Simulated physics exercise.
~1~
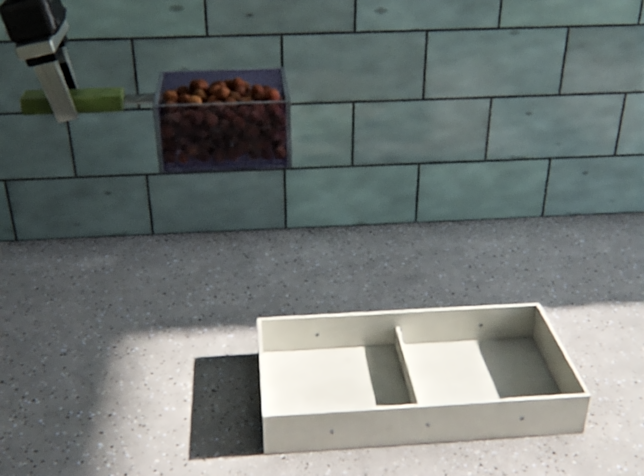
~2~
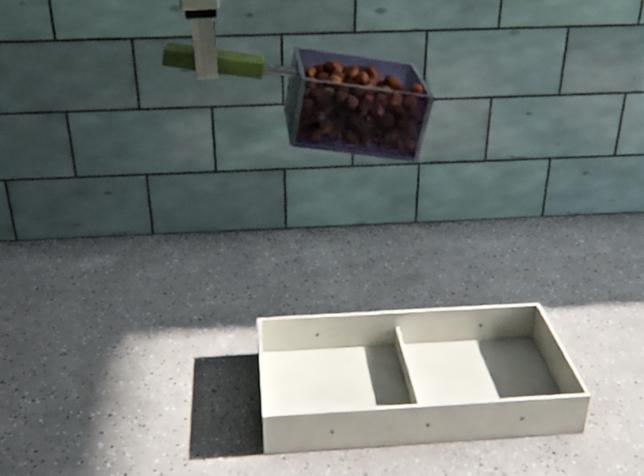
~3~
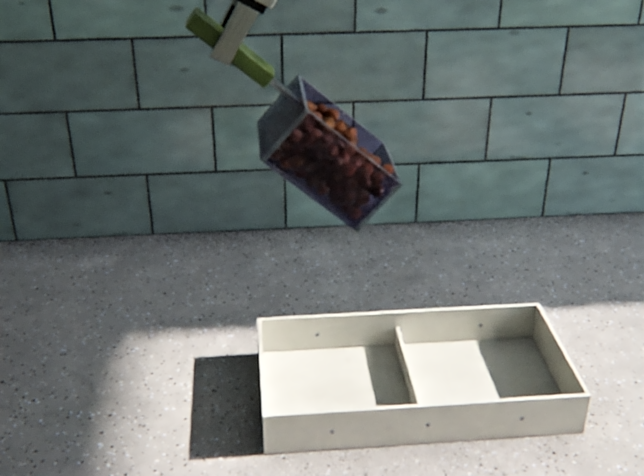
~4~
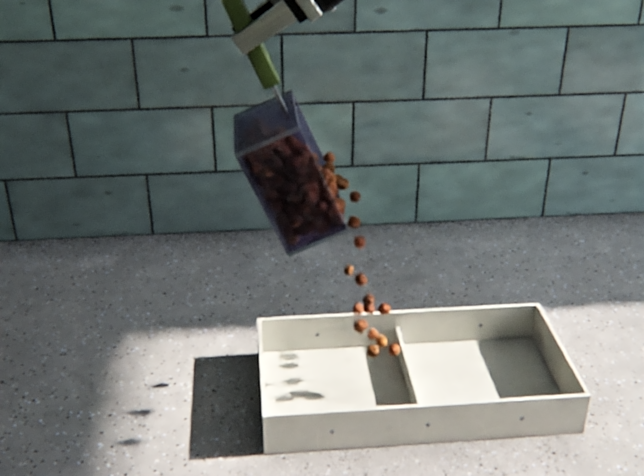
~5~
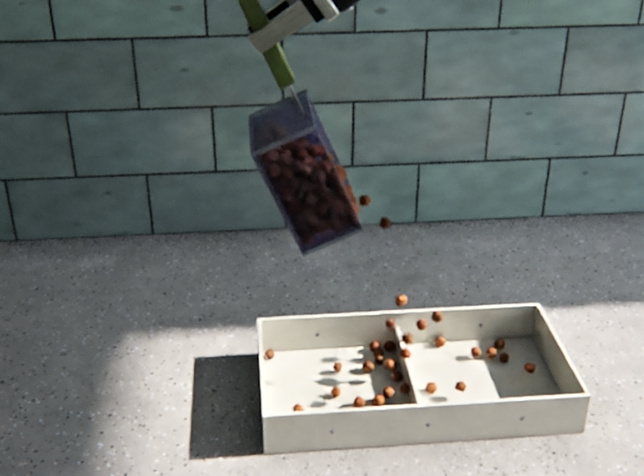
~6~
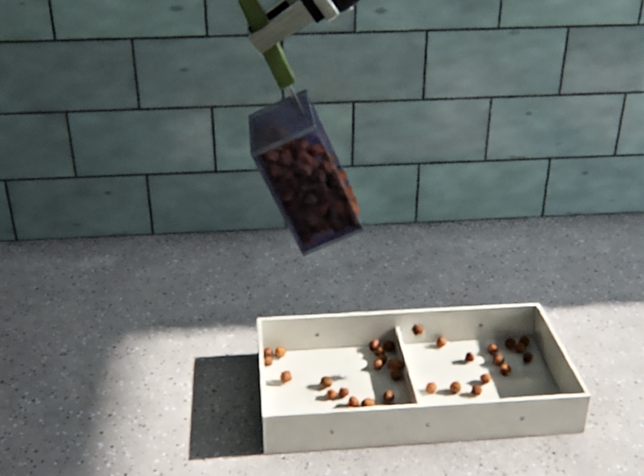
To begin with, a robot arm holds a clear box of hazelnuts by a green handle against a tiled wall, above and to the left of a white divided crate on a speckled grey counter. The arm carries the box to the right and starts tipping it forward. It then swings lower and tilts steeply, and nuts spill over the edge, dropping near the crate's dividing wall. After the box shifts slightly right, the stream thins and stops as the nuts scatter. Finally, nuts lie in both compartments, more in the left, while most remain in the tilted box.
